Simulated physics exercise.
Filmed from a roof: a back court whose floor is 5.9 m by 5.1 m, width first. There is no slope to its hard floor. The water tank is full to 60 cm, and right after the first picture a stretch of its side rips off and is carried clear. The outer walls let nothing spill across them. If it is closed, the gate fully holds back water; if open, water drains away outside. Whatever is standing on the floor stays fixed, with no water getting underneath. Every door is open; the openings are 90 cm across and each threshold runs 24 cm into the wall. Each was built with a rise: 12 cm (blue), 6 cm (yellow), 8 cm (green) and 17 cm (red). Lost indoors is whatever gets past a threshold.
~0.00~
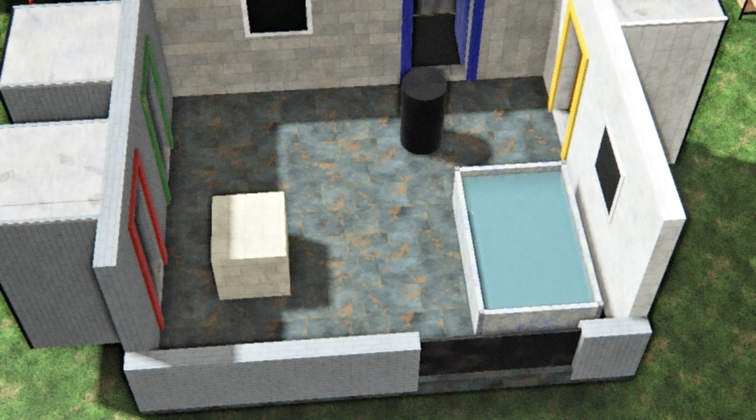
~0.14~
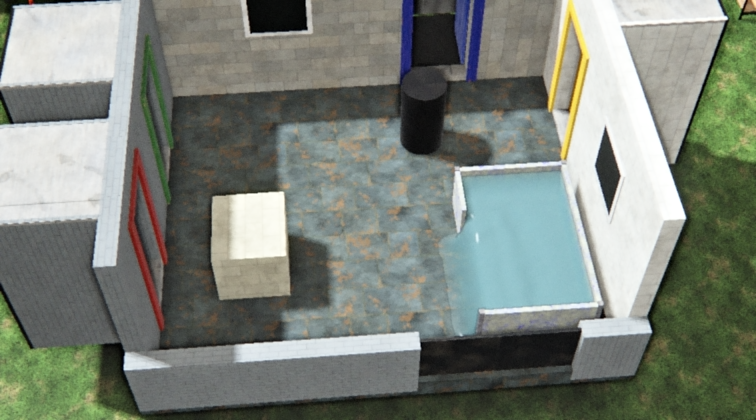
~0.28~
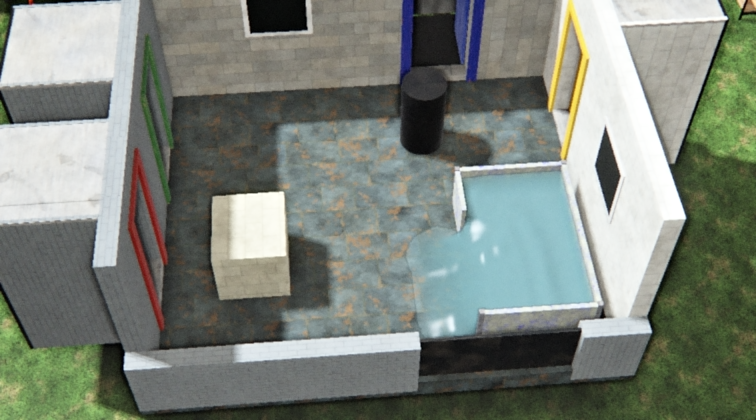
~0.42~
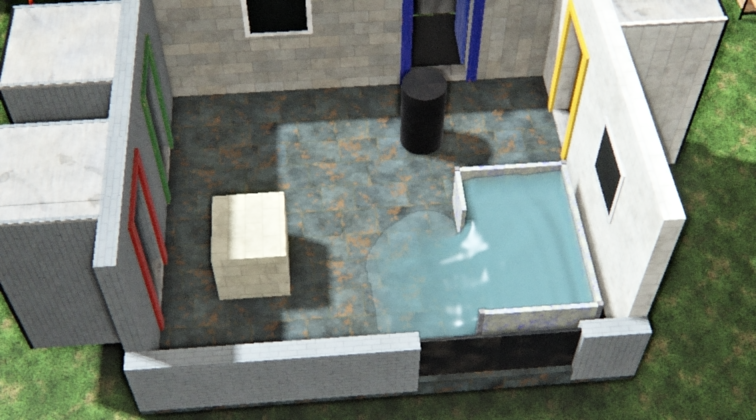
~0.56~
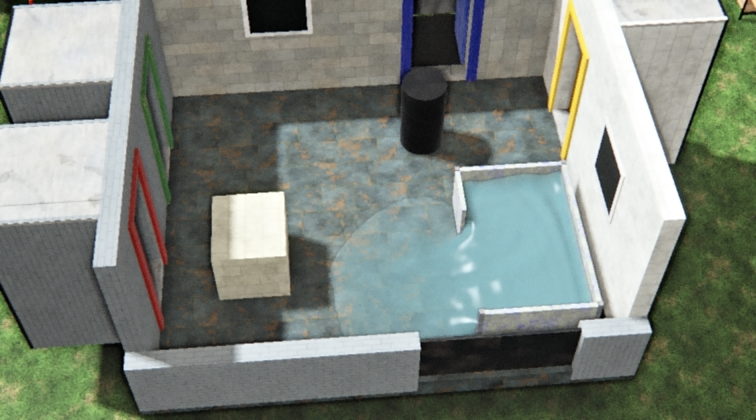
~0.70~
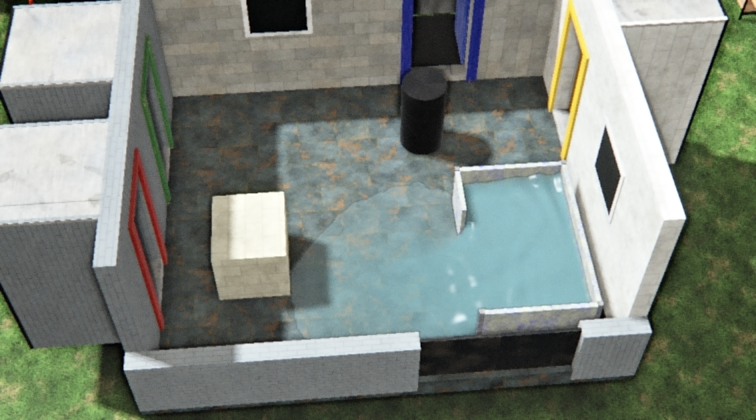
At the start, still water fills a white-walled tank in the right corner of a tiled court. Then part of the tank's left and front side is gone, and water pours out through the gap, spreading leftward in a thin, curved sheet across the floor toward the pale block.
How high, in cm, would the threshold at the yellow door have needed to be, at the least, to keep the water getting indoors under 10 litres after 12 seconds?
About 9 cm.
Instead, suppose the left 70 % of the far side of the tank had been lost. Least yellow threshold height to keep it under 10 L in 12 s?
Required height: Approx. 16 cm.
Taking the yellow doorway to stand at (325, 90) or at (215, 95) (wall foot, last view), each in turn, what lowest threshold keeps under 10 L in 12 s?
8.5 and 22 cm.
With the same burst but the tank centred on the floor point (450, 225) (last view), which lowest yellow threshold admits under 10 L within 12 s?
Near 9.0 cm.
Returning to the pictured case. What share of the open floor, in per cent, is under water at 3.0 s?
Wet share: Near 65 %.
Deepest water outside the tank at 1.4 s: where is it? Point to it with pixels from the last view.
Near (297, 291).
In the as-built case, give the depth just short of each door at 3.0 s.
Depth (cm): Blue 0 / yellow 0 / green 8 / red 22.
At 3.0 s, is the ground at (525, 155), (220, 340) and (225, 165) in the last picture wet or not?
In the order asked: Untouched, soaked, soaked.
After 1.4 s water covers 35 % of the floor, deepest (32 cm) near (297, 291); it has not reached the yellow door.
After 3.0 s water covers 65 % of the floor, deepest (32 cm) near (160, 359); it has not reached the yellow door.
After 12.0 s water covers 100 % of the floor, deepest (14 cm) near (605, 352); 9 cm at the yellow door, 45 litres in over its 6 cm threshold.
At the yellow door as built, the water arrived by 6.6 s and peaked near 11 cm at 10.6 s.
Run again over the same 12 s with other heights there, 24 litres in over 7.5 cm, 4 litres over 10 cm. The limit of 10 litres is kept from about 9 cm up.
